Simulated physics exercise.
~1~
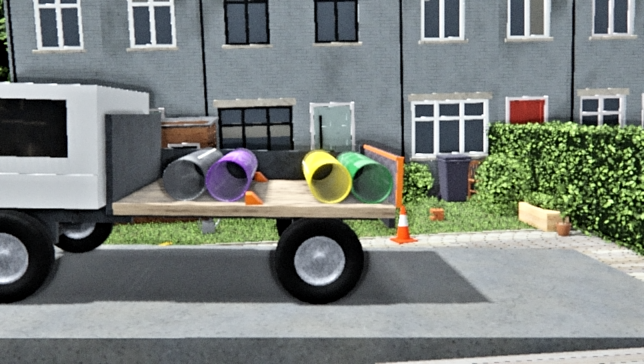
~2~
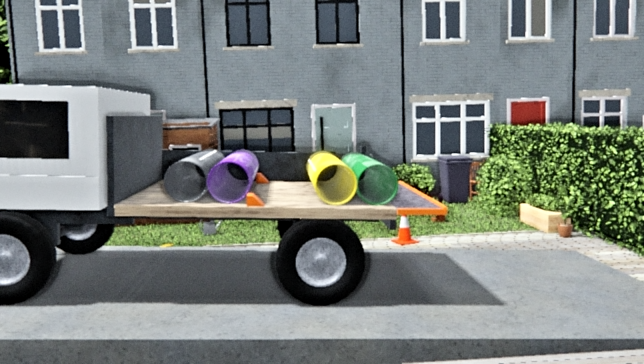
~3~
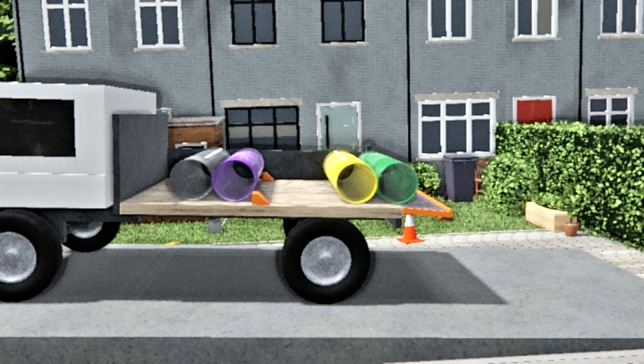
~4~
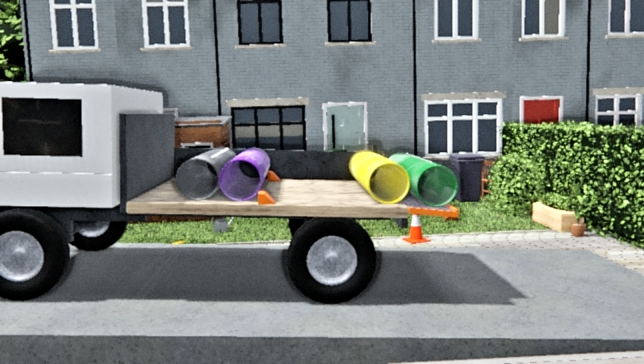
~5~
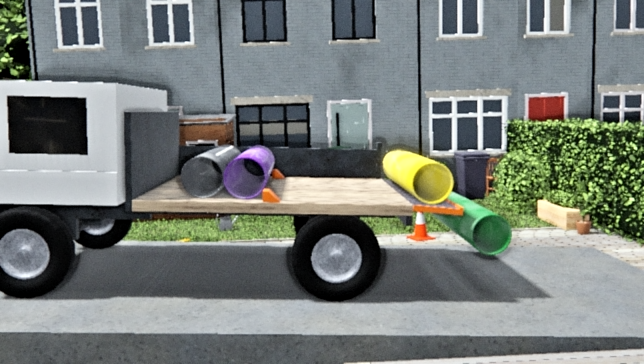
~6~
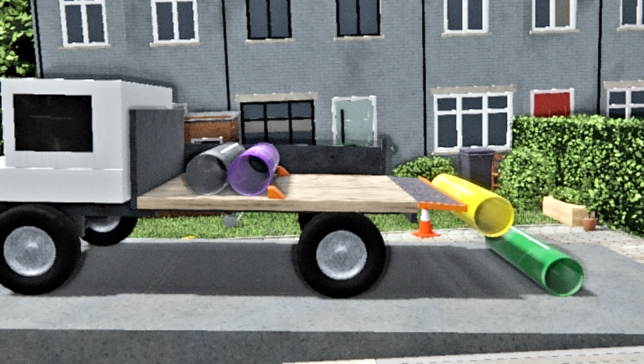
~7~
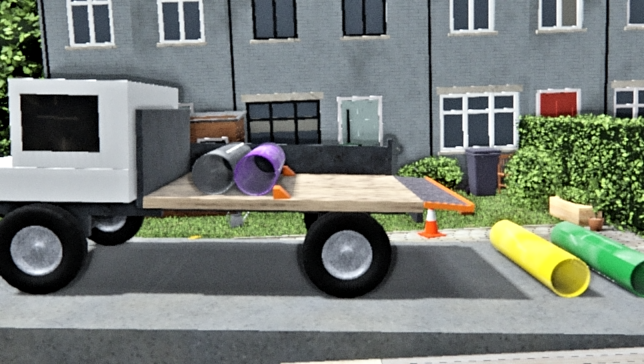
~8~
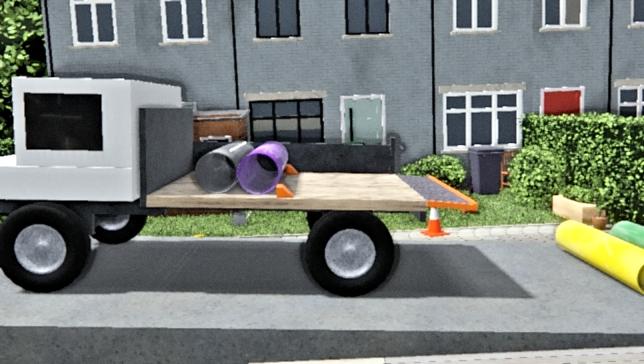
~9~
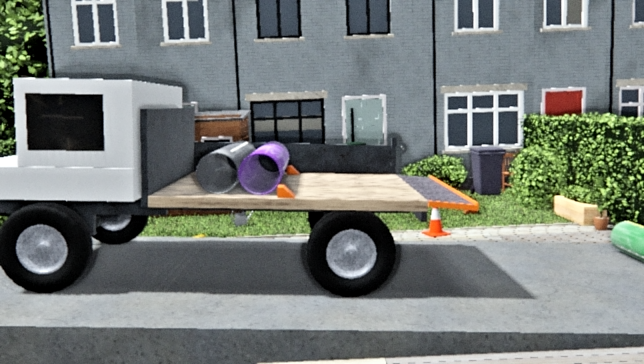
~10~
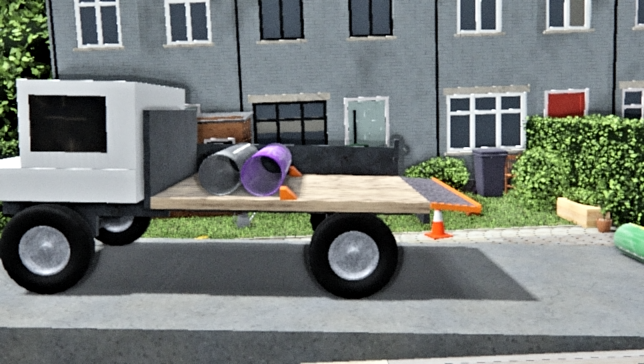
The tailgate drops, and the green and yellow pipes roll off right onto the ground.
